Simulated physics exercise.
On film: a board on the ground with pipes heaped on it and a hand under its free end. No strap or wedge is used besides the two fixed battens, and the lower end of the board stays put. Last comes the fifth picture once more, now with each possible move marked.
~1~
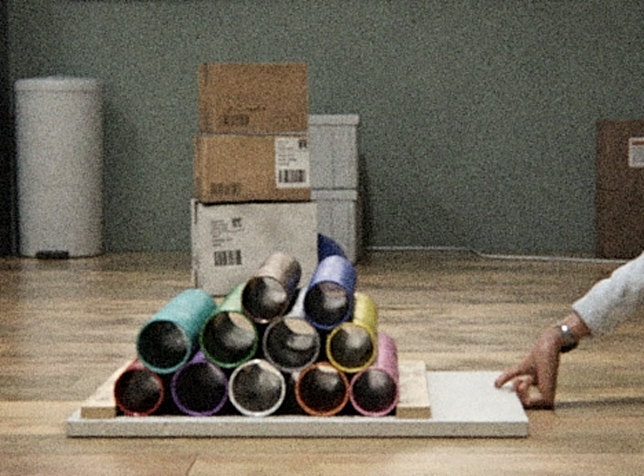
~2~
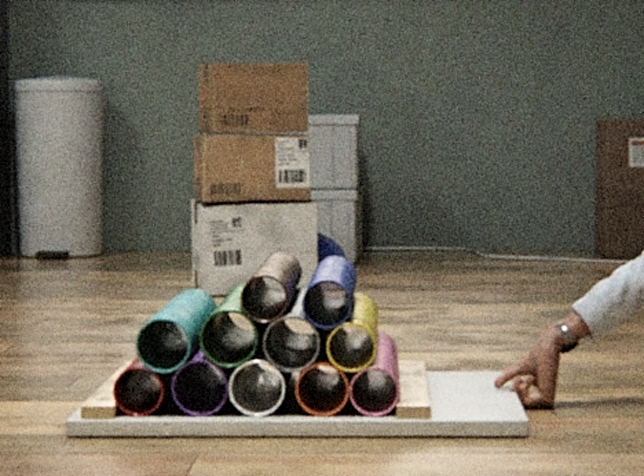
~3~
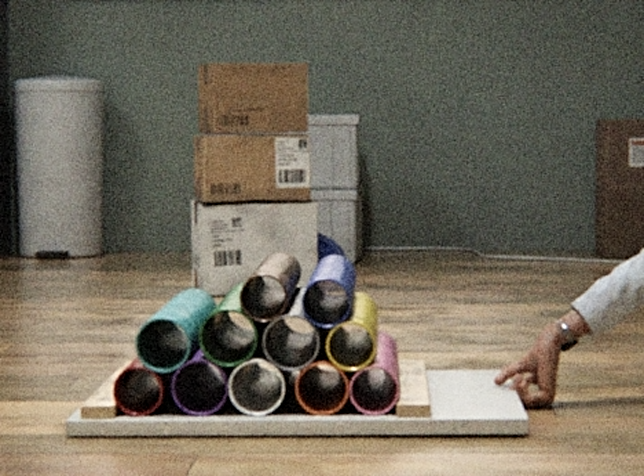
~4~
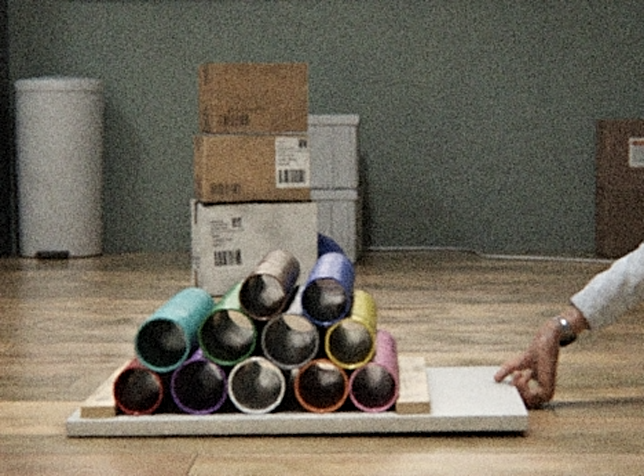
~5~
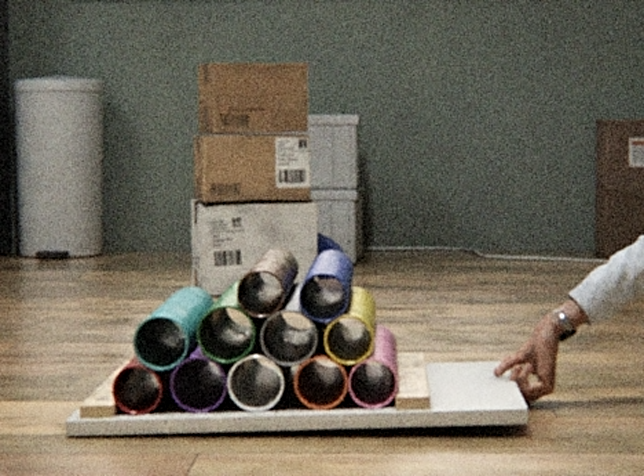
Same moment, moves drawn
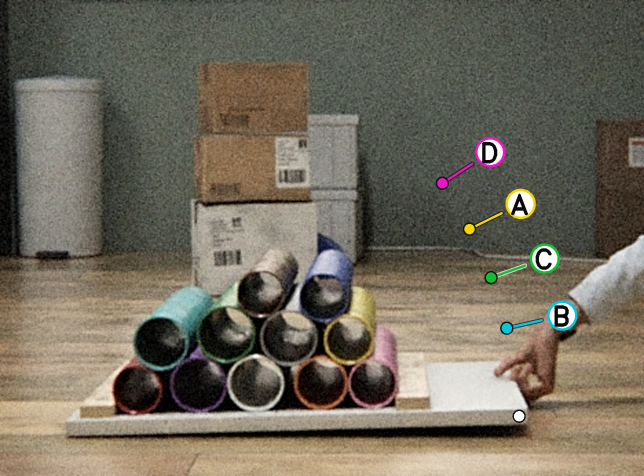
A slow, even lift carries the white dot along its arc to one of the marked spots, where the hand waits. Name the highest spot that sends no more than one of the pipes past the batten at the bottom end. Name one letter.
Raise it to C.
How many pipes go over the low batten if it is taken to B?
At B the number is none.
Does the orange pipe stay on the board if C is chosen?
Yes.
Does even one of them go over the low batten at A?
At A: Yes.
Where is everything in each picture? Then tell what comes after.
Yellow pipe (351, 348); green pipe (229, 338); turquoise pipe (163, 345), in the first frame.
Turquoise pipe (163, 345); grey pipe (291, 344), in the second frame.
Board (304, 394); pink pipe (374, 390); red pipe (138, 391), in the third frame.
Board (304, 392); red pipe (138, 391); purple pipe (199, 386), in the fourth frame.
Board (303, 390); red pipe (137, 390); purple pipe (199, 385), in the fifth frame.
On the marked copy, A at (470, 229); B at (507, 329); C at (491, 278); D at (442, 183); the white dot at (519, 416).
Following C. Soon after the start, board at 14°.
Later, board at 19°.
In the end, board at 19°, none over the low batten.
As for the rest, A four over the low batten (green, turquoise, grey, brown); B none over the low batten; D eleven over the low batten.
